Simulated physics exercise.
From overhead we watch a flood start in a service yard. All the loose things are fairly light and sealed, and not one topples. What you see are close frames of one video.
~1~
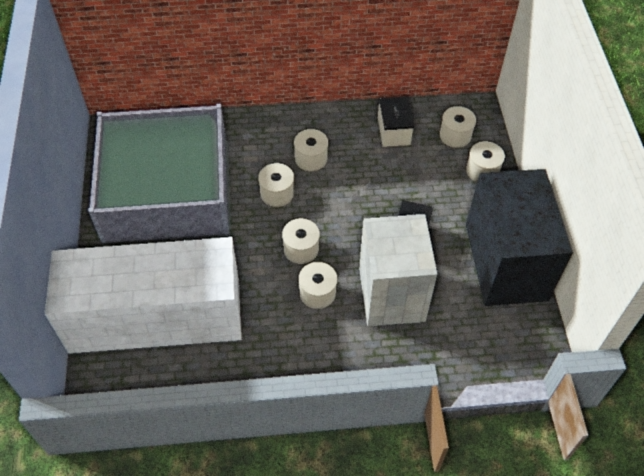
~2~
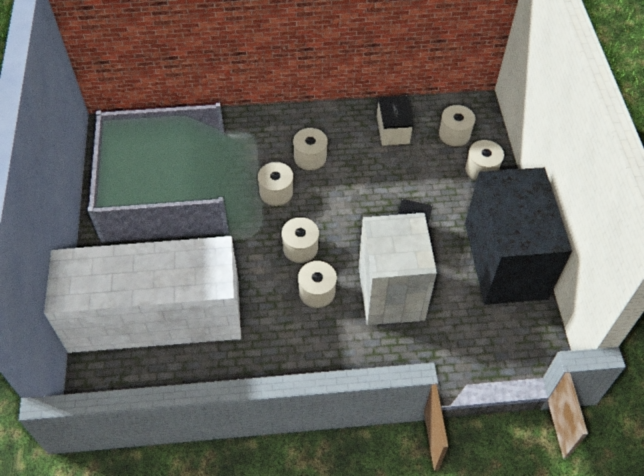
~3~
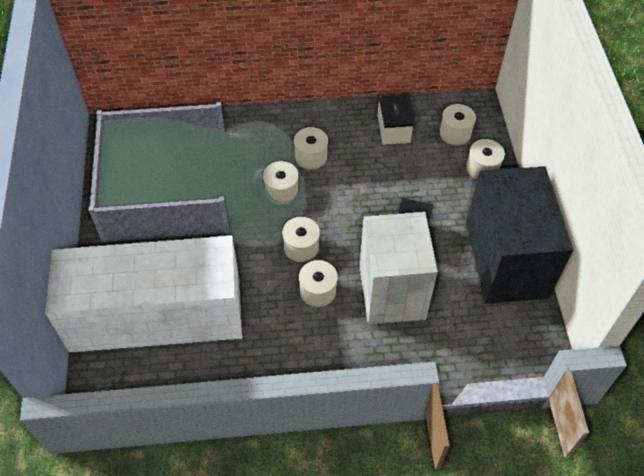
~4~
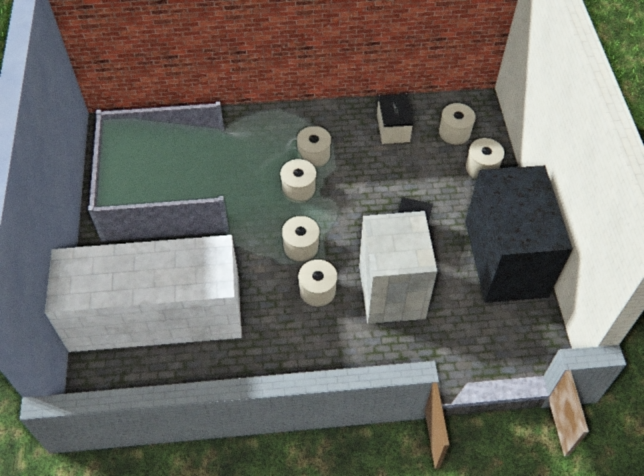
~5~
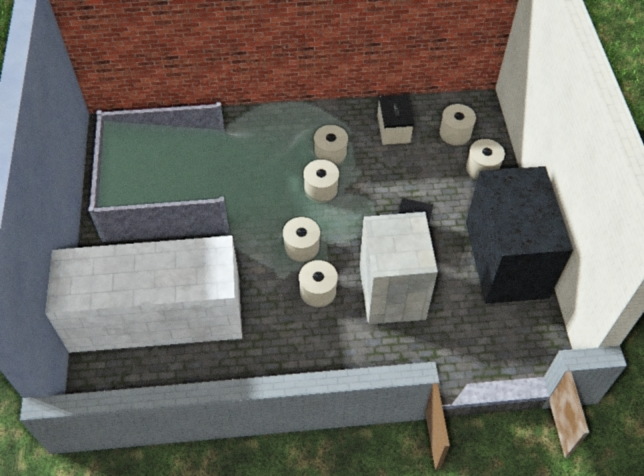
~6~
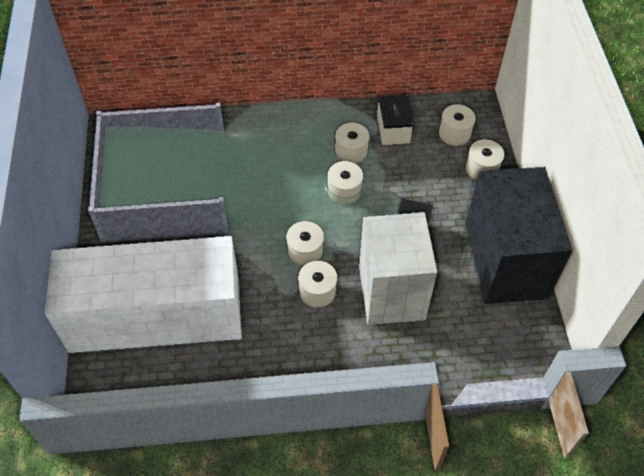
Green water spreading from a walled pool across a paved yard, pushing two cream tubs right, then nudging a third slightly.
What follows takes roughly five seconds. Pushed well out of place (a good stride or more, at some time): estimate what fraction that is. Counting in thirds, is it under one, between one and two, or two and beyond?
That share hits two thirds or goes past it.
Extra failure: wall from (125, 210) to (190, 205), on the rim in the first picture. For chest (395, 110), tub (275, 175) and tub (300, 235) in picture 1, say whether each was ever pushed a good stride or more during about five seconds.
Got that far, never got that far, got that far.
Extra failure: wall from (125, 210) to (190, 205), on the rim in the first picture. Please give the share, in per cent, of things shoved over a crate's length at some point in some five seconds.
Roughly 40 percent.
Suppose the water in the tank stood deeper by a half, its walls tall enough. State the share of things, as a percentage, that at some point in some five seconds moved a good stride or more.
Something like 100 percent.
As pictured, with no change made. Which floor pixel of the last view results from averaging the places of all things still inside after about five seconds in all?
I'd put it around pixel (364, 220).
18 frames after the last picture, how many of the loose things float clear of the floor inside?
Tally: 5.
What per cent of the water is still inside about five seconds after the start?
Close to 90 percent of it stays.
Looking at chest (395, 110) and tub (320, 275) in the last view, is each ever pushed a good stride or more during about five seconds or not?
Note, in order: Past that mark / within that.
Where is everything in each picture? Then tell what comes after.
In the first picture, a tub at (276, 177) rests on the ground; a tub at (311, 142) rests on the ground; 0 of 8 have shifted.
In the second picture, a tub at (275, 176) rests on the ground; a tub at (310, 141) rests on the ground; 0 of 8 have shifted.
In the third picture, a tub at (280, 175) rests on the ground, close to its start; a tub at (311, 140), on the bottom; 1 of 8 have shifted.
In the fourth picture, a tub at (298, 173), on the bottom, close to its start; a tub at (314, 139), on the bottom, close to its start; 1 of 8 have shifted.
In the fifth picture, a tub at (321, 173), on the bottom, a stride from its start; a tub at (331, 138), on the bottom, close to its start; 2 of 8 have shifted.
In the sixth picture, a tub at (345, 175) rests on the ground, a stride from its start; a tub at (352, 135) rests on the ground, a stride from its start; 3 of 8 have shifted.
A moment on, 2 of 8 are well off their spots; 0 afloat.
Next, 6 of 8 are well off their spots; 5 afloat.
Later, 5 of 8 are well off their spots; 5 afloat.
In the end, 7 of 8 are well off their spots, and 7 have been at some point; 4 afloat.
